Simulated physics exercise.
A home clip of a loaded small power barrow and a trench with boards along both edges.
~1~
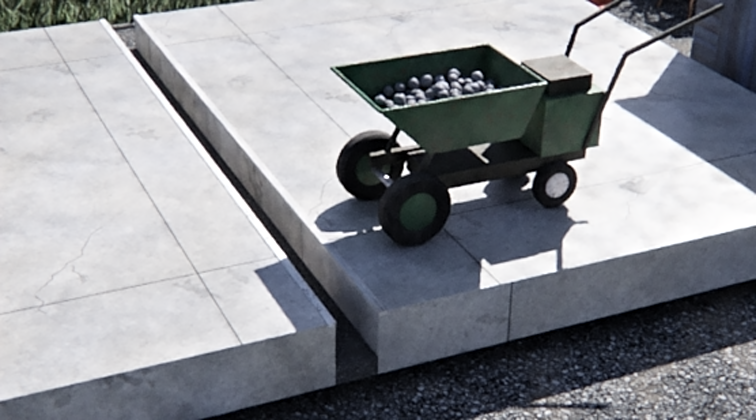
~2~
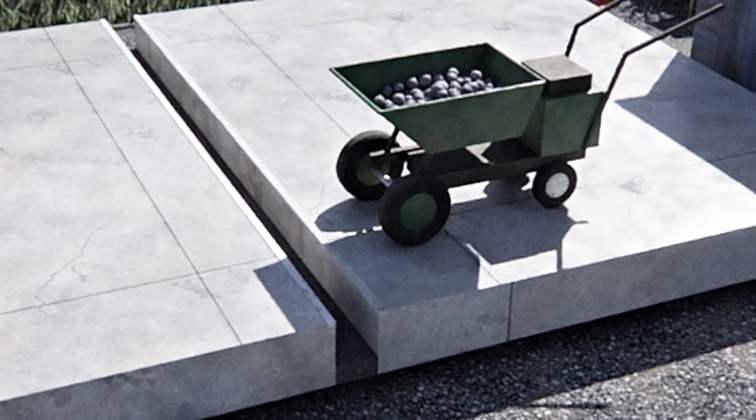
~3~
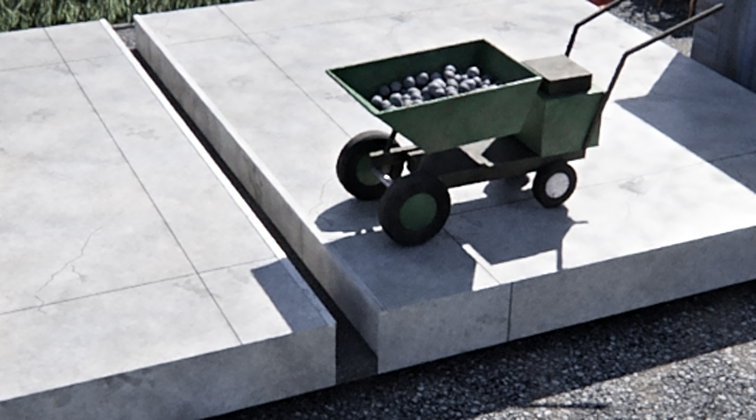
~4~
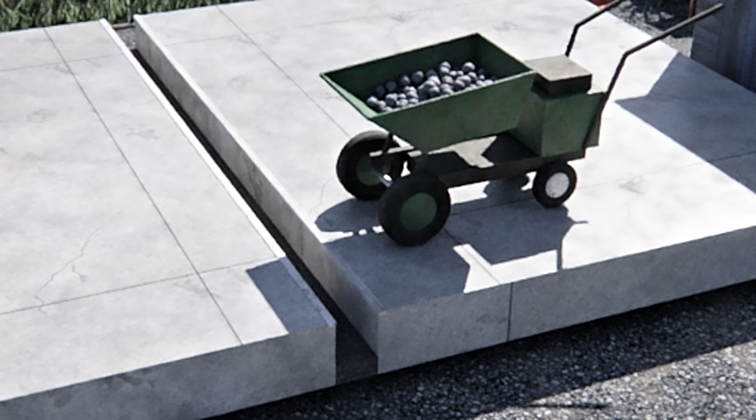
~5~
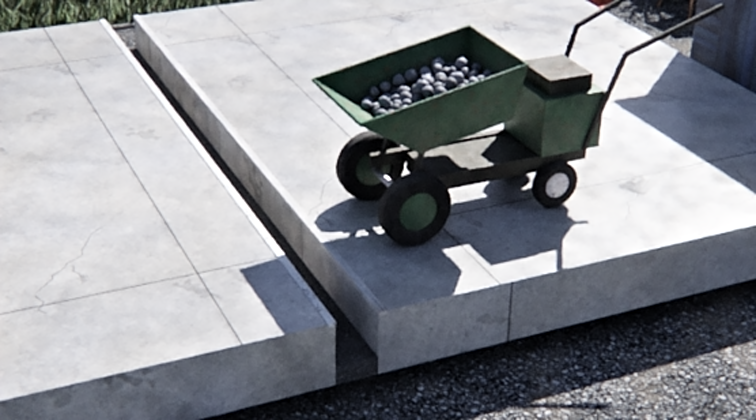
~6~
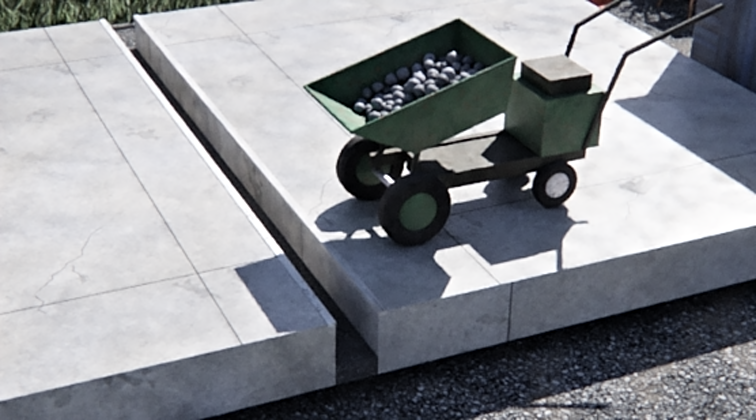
The green skip of a small barrow, loaded with round grey cobbles, sat level at first, then tilted gradually forward to the left while the wheels stayed still beside a narrow gap between pale slabs.
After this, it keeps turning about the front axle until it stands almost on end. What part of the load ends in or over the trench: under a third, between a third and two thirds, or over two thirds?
It catches less than a third.
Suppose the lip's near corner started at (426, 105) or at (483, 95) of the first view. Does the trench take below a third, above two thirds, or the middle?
In turn: Over two thirds; the middle third.
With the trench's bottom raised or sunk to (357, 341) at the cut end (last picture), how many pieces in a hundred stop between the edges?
It comes to 0 per cent or so.
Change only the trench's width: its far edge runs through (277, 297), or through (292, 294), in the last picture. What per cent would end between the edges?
Near 70 % and 40 %.
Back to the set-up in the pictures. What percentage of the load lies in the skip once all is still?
Near 15 %.
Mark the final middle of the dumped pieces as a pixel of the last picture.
Near (212, 251).
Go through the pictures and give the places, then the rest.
The first frame shows lip of the skip at (381, 112), level; top of the load at (463, 98), round cobbles; first edge of the trench at (357, 280); far edge at (307, 290), the trench under half as wide as the skip, and about as deep as wide.
The second frame shows lip of the skip at (379, 113), level; top of the load at (462, 98).
The third frame shows lip of the skip at (375, 115), tipped barely; top of the load at (459, 96).
The fourth frame shows lip of the skip at (369, 119), tipped a little; top of the load at (464, 82).
The fifth frame shows lip of the skip at (361, 125), tipped a little; top of the load at (457, 78).
The sixth frame shows lip of the skip at (352, 133), tipped clearly; top of the load at (449, 74); first edge of the trench at (357, 280); far edge at (307, 290).
Soon after the last picture, skip tipped steeply; all in the skip.
A little later, skip tipped right over; about two thirds in the skip; a stray few in or heaped over the trench; about a quarter beyond it; a stray few falling.
Later still, skip tipped right over; a small part in the skip; a small part in or heaped over the trench; most beyond it.
By the end, skip tipped right over; a small part in the skip; a small part in or heaped over the trench; most beyond it.
